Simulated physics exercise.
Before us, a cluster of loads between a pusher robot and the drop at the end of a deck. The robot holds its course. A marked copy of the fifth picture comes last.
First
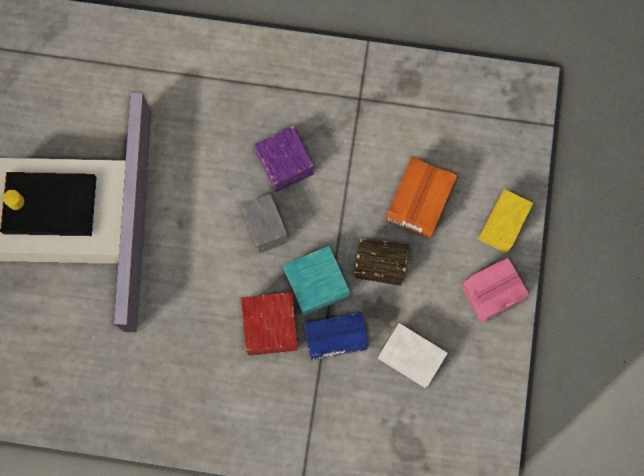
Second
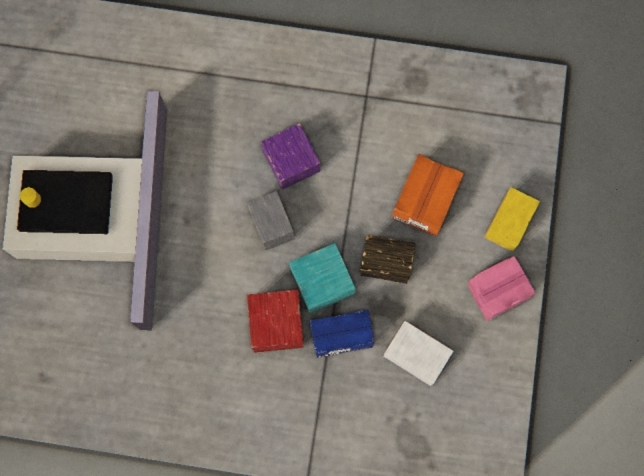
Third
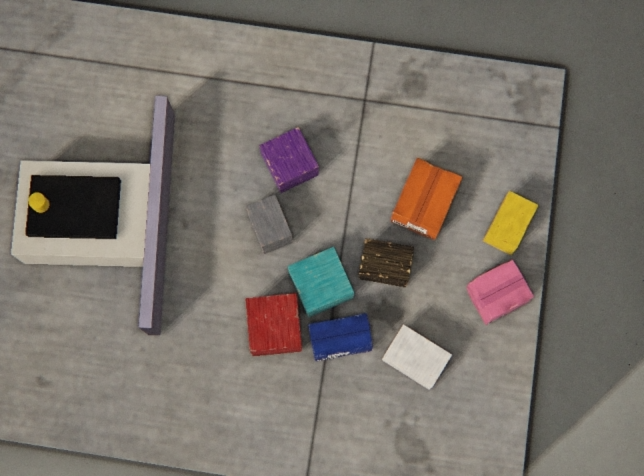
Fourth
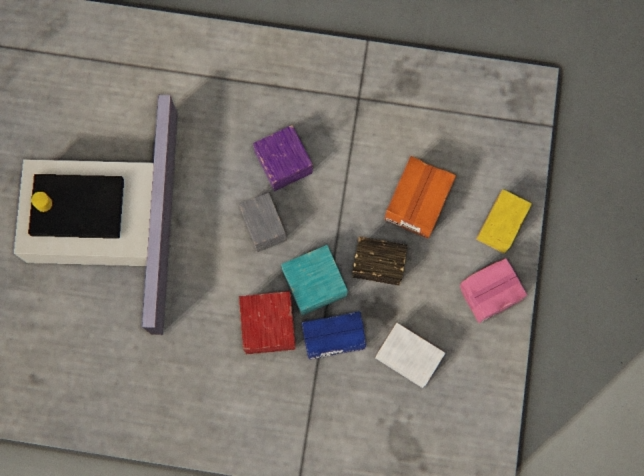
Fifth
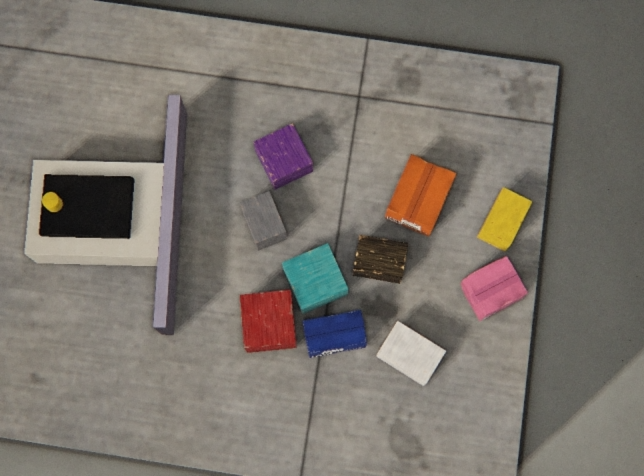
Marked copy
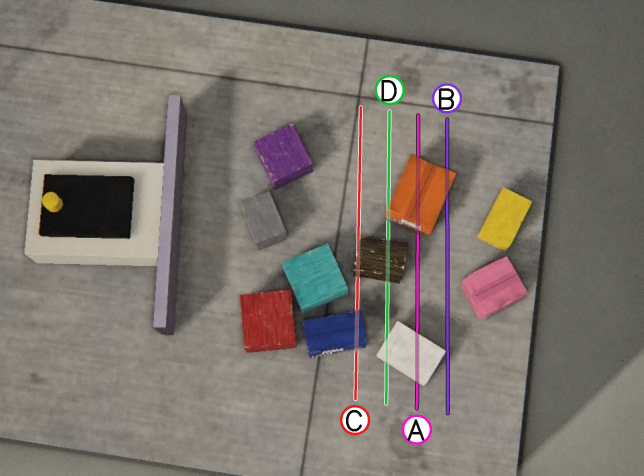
We see, from above, a white and black robot with a wide pusher plate moving slowly right across a grey deck toward a cluster of ten coloured boxes, narrowing the gap without touching them, while the boxes stay in place.
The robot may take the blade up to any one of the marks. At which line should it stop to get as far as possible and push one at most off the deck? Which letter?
A is the last line within the limit.
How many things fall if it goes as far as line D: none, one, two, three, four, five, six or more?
In all, none.
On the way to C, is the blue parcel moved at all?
By then, yes.
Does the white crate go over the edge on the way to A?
Yes.
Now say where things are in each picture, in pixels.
In the first picture, pink box (494, 291); turquoise crate (316, 281); black crate (382, 262).
In the second picture, robot (72, 202); yellow crate (512, 220).
In the third picture, robot (80, 207); white crate (416, 358).
In the fourth picture, robot (83, 206); purple crate (283, 158).
In the fifth picture, robot (94, 206); blue parcel (335, 334); pink box (493, 289); turquoise crate (315, 279).
On the marked copy, A at (418, 257); B at (447, 261); C at (358, 248); D at (388, 252).
Taking A. A third of the way, robot (183, 219); blue parcel (343, 336); red crate (286, 326).
Two thirds of the way, robot (272, 233); white crate (487, 363); blue parcel (430, 348).
When it is over, robot (343, 243); white crate over the edge; yellow crate (529, 224); one fallen.
As for the rest, B drops four; C is within the limit but short; D is within the limit but short.
